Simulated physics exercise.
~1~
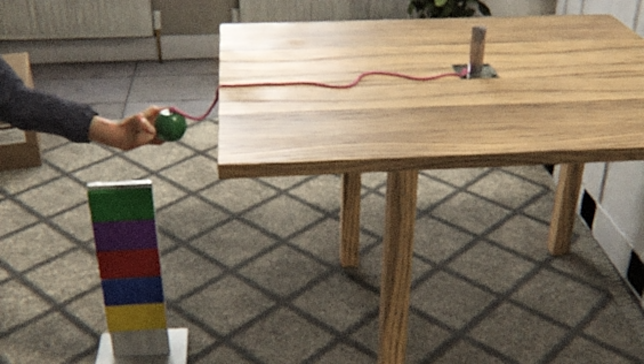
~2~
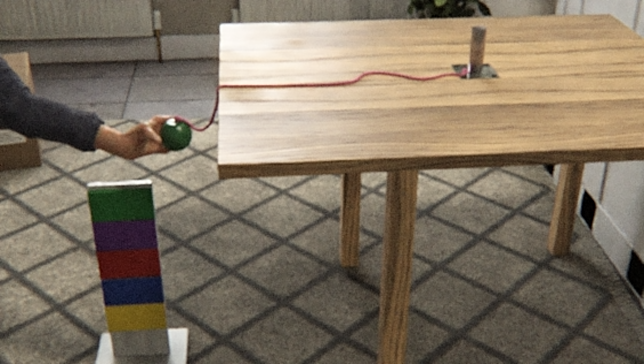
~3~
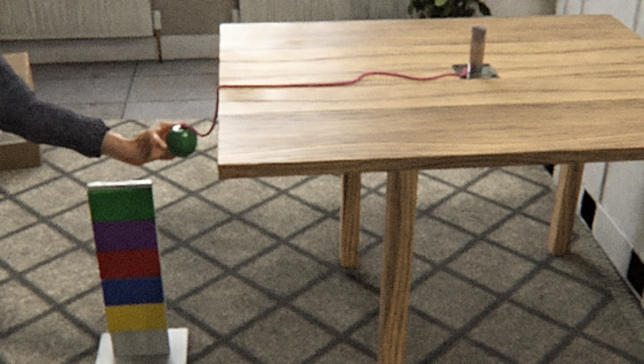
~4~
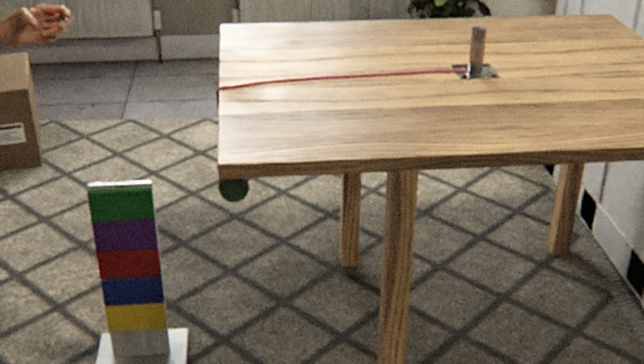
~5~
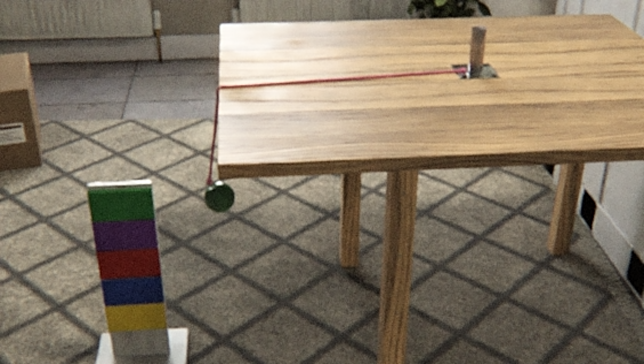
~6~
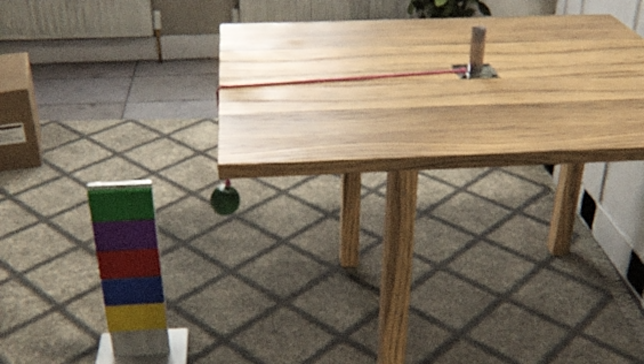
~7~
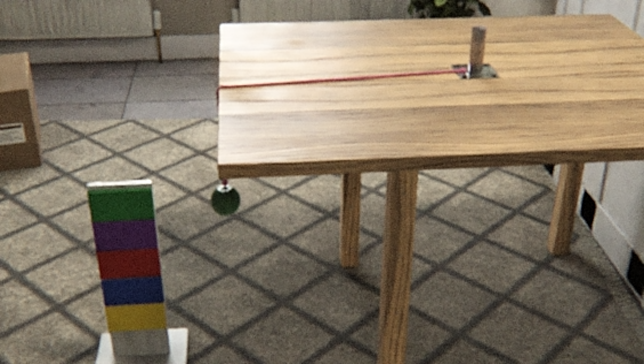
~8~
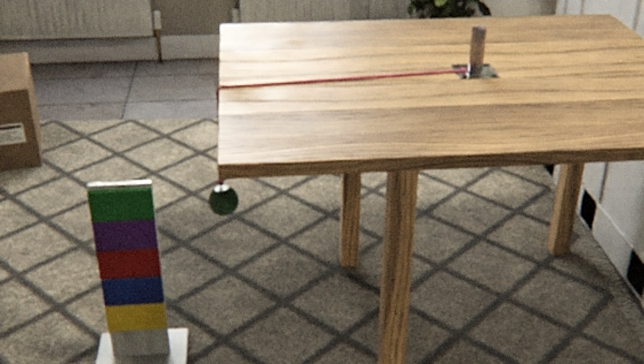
Beside a wooden table, a hand releases a corded green ball, which hangs level with green.
